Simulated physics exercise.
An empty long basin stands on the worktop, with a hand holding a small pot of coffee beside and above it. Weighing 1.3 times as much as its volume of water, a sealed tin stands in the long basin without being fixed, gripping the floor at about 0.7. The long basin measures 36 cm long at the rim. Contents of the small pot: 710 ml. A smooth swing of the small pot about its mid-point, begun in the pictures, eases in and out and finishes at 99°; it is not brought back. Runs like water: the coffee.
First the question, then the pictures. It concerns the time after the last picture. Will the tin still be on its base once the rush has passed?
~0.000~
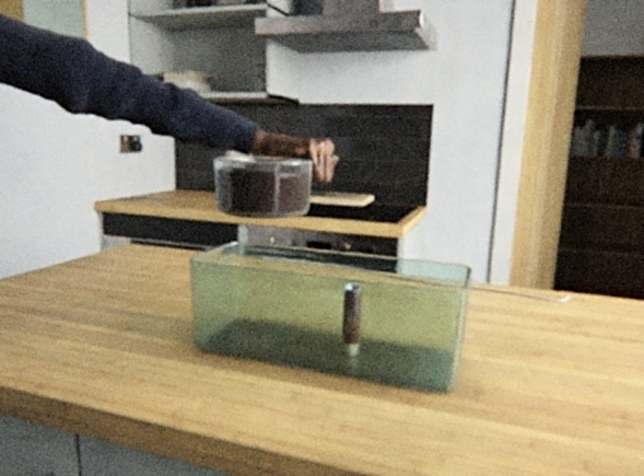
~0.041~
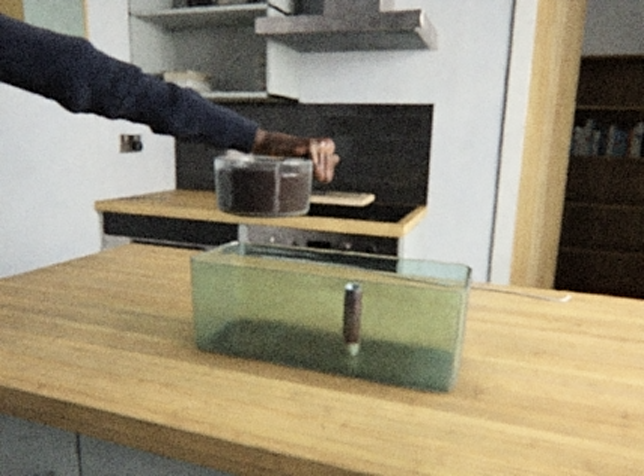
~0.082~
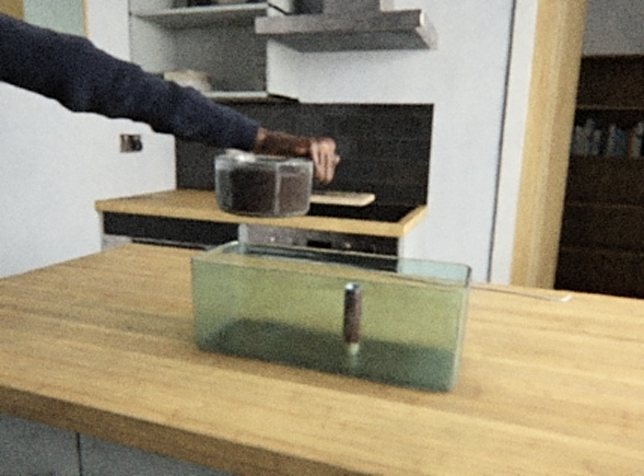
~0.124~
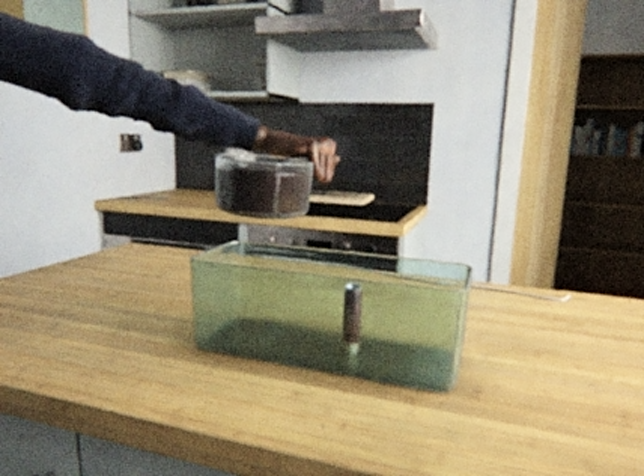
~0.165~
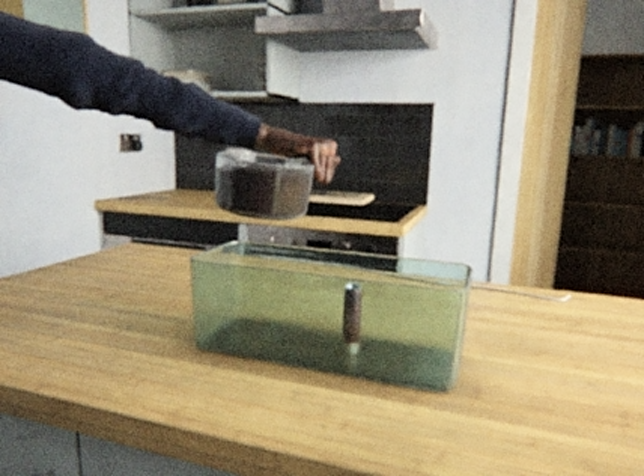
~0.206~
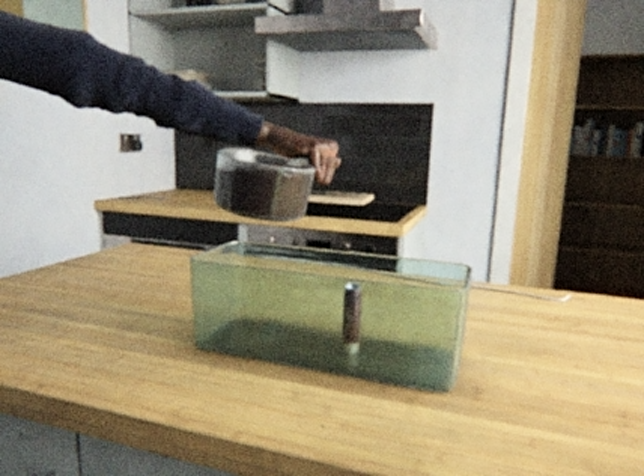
It overbalances.
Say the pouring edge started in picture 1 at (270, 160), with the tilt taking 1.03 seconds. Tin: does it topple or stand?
Then the tin remains standing.
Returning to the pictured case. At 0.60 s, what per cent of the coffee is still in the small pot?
62 %.
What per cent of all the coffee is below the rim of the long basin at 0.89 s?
Around 78 per cent of the whole.
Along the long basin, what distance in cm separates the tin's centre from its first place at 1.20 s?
Measured centre to centre, about 4 cm.
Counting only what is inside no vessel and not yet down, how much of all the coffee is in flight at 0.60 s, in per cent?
My guess is roughly 24 %.
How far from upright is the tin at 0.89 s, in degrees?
Some 5°.
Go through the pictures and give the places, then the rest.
It leans 0°; its right rim is at (308, 164); the coffee meets the walls at (226, 166) and (307, 171); the long basin's rim runs from (212, 252) to (469, 280); the tin's top is at (353, 291), in the first frame.
It leans 0°; its right rim is at (308, 164); the coffee meets the walls at (226, 166) and (308, 171), in the second frame.
It leans 2°; its right rim is at (309, 164); the coffee meets the walls at (227, 166) and (308, 171), in the third frame.
It leans 4°; its right rim is at (309, 166); the coffee meets the walls at (227, 165) and (309, 171), in the fourth frame.
It leans 6°; its right rim is at (310, 168); the coffee meets the walls at (227, 165) and (309, 171), in the fifth frame.
It leans 9°; its right rim is at (311, 171); the coffee meets the walls at (228, 165) and (311, 171), in the sixth frame.
Then, 0.60 s in, the tilt is 63° and 63 per cent is still to pour; the tin stands where it began.
Then, 0.89 s in, the tilt is 95° and 14 per cent is still to pour; the tin stands where it began.
Then, 1.20 s in, the tilt is 99° and 1 per cent is still to pour; the tin leans 36°.
Then, 1.53 s in, the tilt is 99° and 0 per cent is still to pour; the tin lies on its side.
Finally, the tin lies on its side.
